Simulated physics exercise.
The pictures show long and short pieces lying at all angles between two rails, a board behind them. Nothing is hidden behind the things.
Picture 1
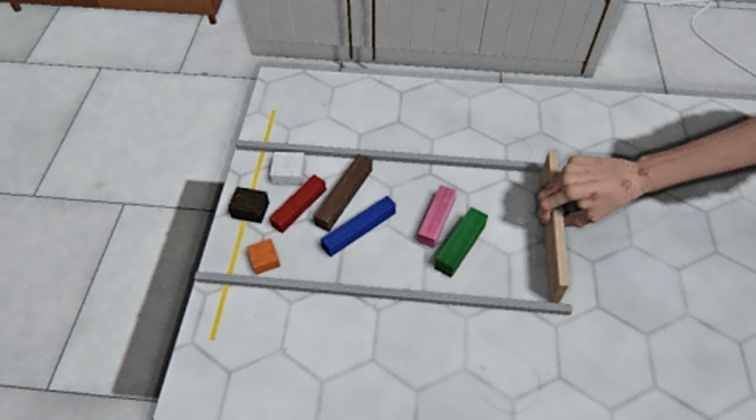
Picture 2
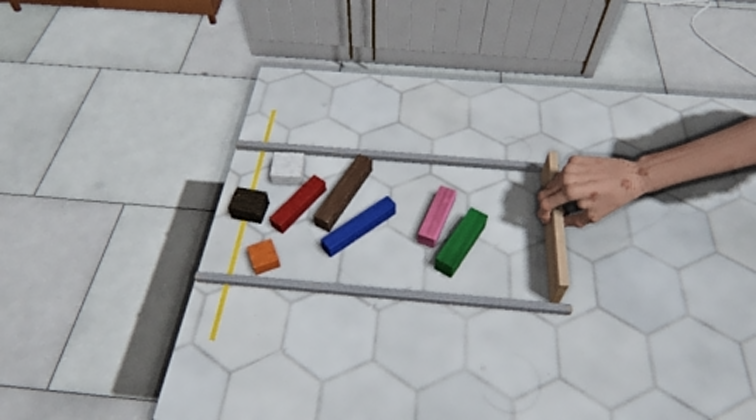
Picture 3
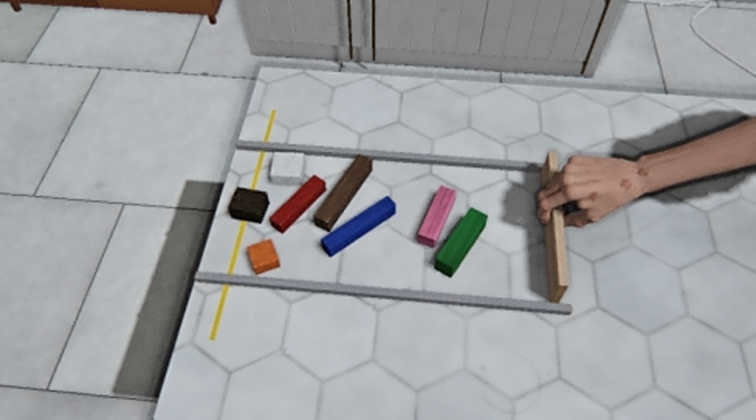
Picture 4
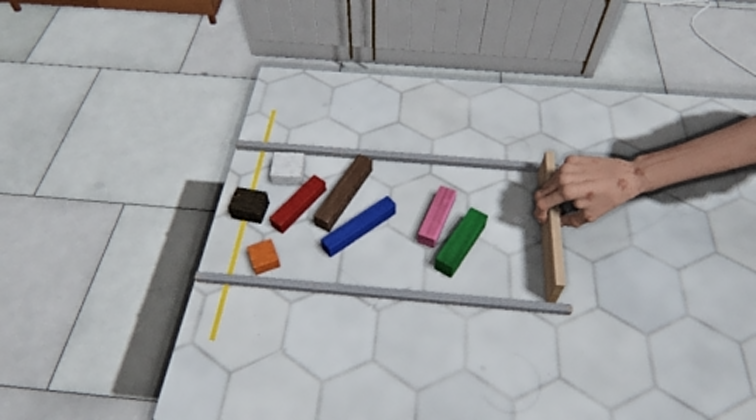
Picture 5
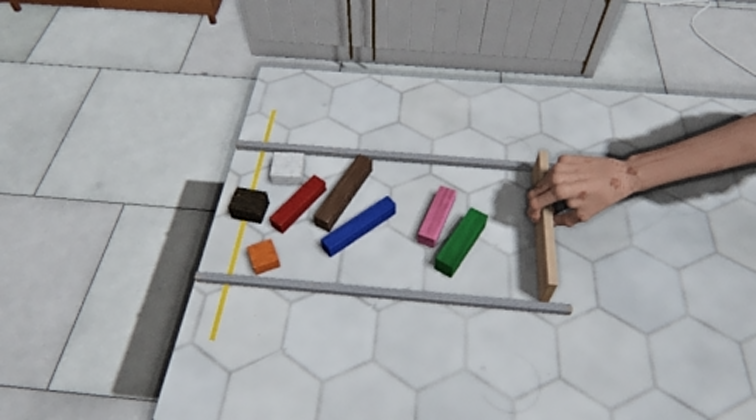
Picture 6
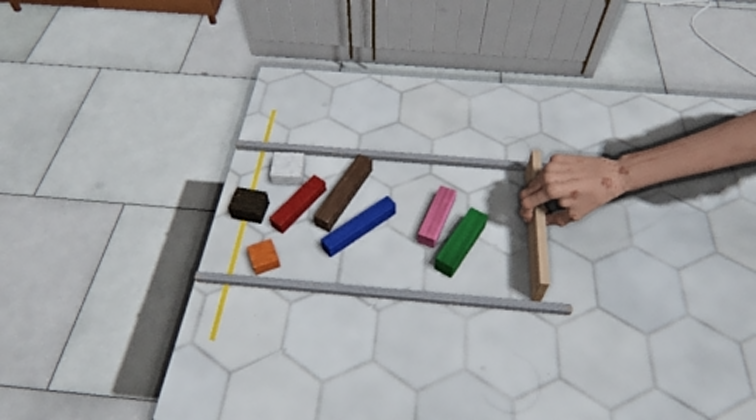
On a pale floor of hexagonal tiles beside grey cabinet doors, seen from above at an angle, two grey rails run across the view. Between them lie black, white and orange blocks near a yellow tape line at left, red, brown and blue sticks, then pink and green ones, with a wooden board at right. A hand holds the board still, then slides it slightly left; the pieces and camera stay still.
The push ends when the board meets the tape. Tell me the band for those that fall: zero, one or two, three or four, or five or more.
Outcome: The number that fall off is five or more.
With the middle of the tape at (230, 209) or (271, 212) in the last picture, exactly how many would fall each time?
Down on the floor: 7 and 3.
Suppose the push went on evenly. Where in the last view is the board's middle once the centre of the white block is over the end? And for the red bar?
Near (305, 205) and (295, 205).
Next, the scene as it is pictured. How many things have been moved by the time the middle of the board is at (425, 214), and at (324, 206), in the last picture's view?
The counts are 3 and 8.
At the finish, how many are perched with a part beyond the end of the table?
It comes to 2.
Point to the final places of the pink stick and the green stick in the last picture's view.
The pink stick at (227, 187), the green stick at (230, 226).
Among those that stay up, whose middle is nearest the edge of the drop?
Foremost is the orange block.
A little later, none off yet; black block at rest near (249, 205); orange block at rest near (264, 257); white block at rest near (288, 169).
When it is over, the number that fall off is five or more; down, blue stick, brown bar, red bar, white block and black block.
